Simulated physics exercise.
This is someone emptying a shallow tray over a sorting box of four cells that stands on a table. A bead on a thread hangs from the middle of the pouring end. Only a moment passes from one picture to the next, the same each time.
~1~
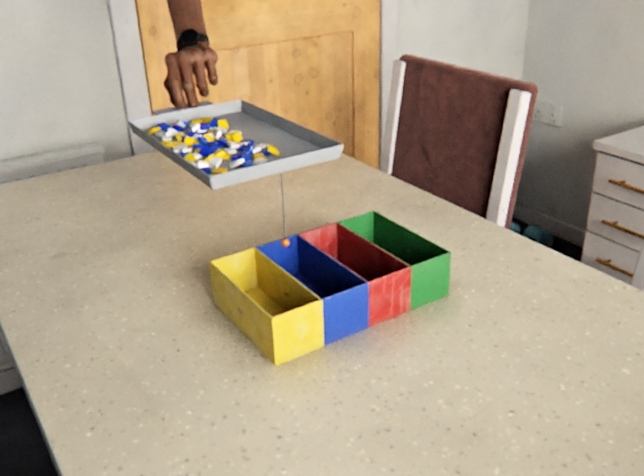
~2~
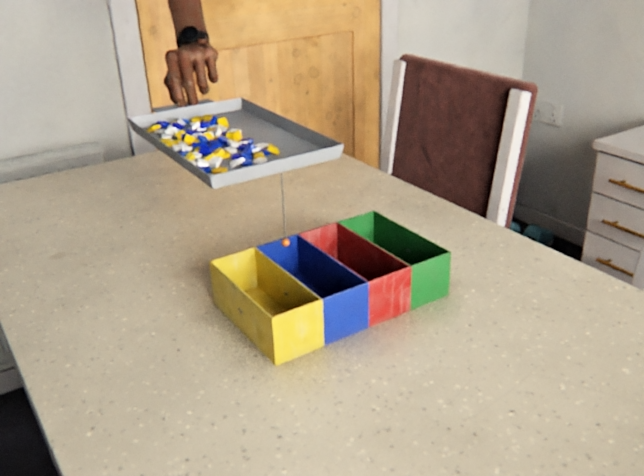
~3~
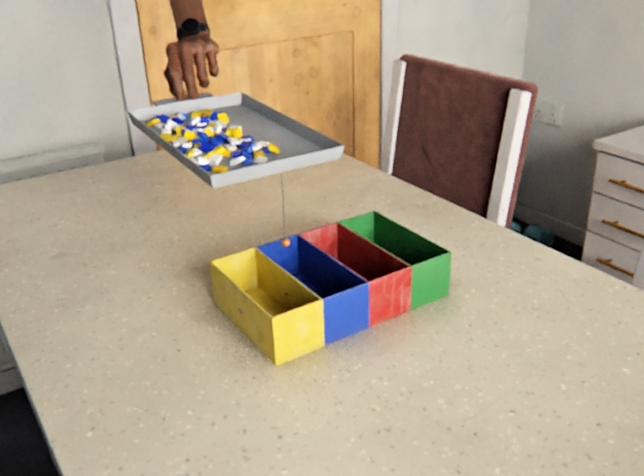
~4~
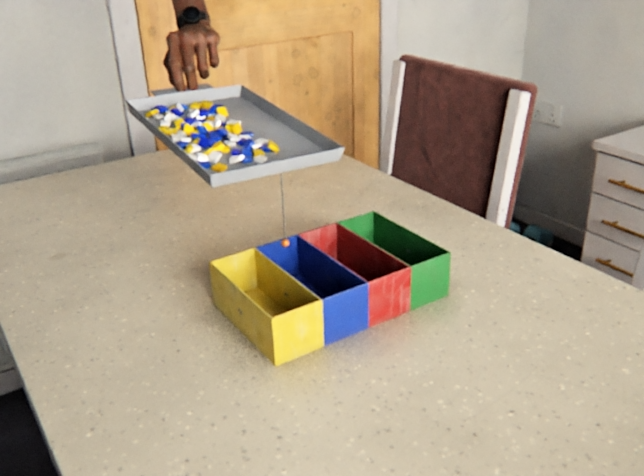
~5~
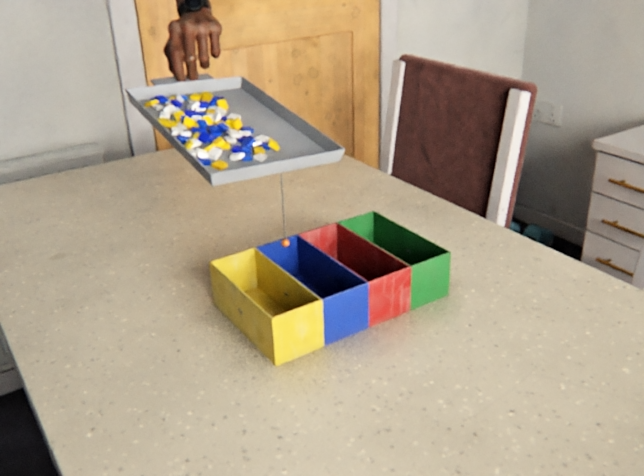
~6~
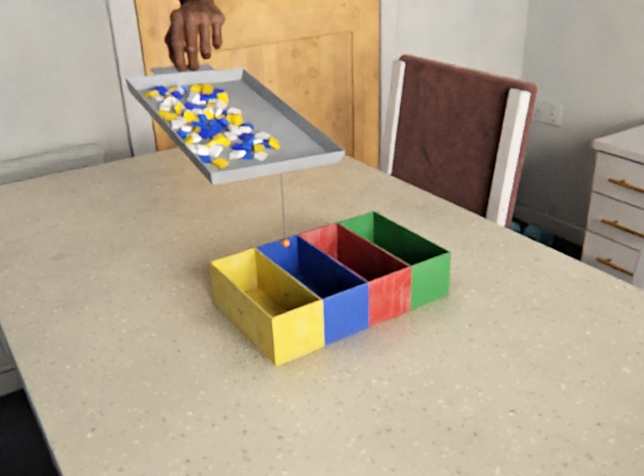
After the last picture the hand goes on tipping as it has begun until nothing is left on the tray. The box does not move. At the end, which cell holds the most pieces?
It favours the red compartment.
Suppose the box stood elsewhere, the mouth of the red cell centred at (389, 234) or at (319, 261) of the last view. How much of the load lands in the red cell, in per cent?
First some 0, then 30 per cent.
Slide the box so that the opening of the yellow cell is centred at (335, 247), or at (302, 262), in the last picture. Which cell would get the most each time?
In turn: That yellow cell; the cell in blue.
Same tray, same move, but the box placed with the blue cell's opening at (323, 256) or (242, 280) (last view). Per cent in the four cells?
About 100 and 80 per cent.
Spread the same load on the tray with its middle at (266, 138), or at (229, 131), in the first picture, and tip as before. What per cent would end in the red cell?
Near 70 % and 70 %.
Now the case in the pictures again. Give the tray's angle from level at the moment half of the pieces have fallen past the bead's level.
Roughly 105°.
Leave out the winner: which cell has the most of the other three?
It is the blue cell.
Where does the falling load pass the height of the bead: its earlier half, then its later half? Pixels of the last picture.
At about (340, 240), then at (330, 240).
Soon after the last picture, tray tipped steeply; nearly all on the tray; a stray few in the red cell; a stray few falling or outside the box.
A little later, tray tipped right over; most on the tray; a small part in the red cell; a small part in the blue cell; a stray few in the green cell; a stray few falling or outside the box.
Later still, tray tipped past a quarter turn; about two thirds in the red cell; about a third in the blue cell; a stray few in the green cell; a stray few in the yellow cell.
At rest, tray tipped past a quarter turn; about two thirds in the red cell; about a third in the blue cell; a stray few in the green cell; a stray few in the yellow cell.
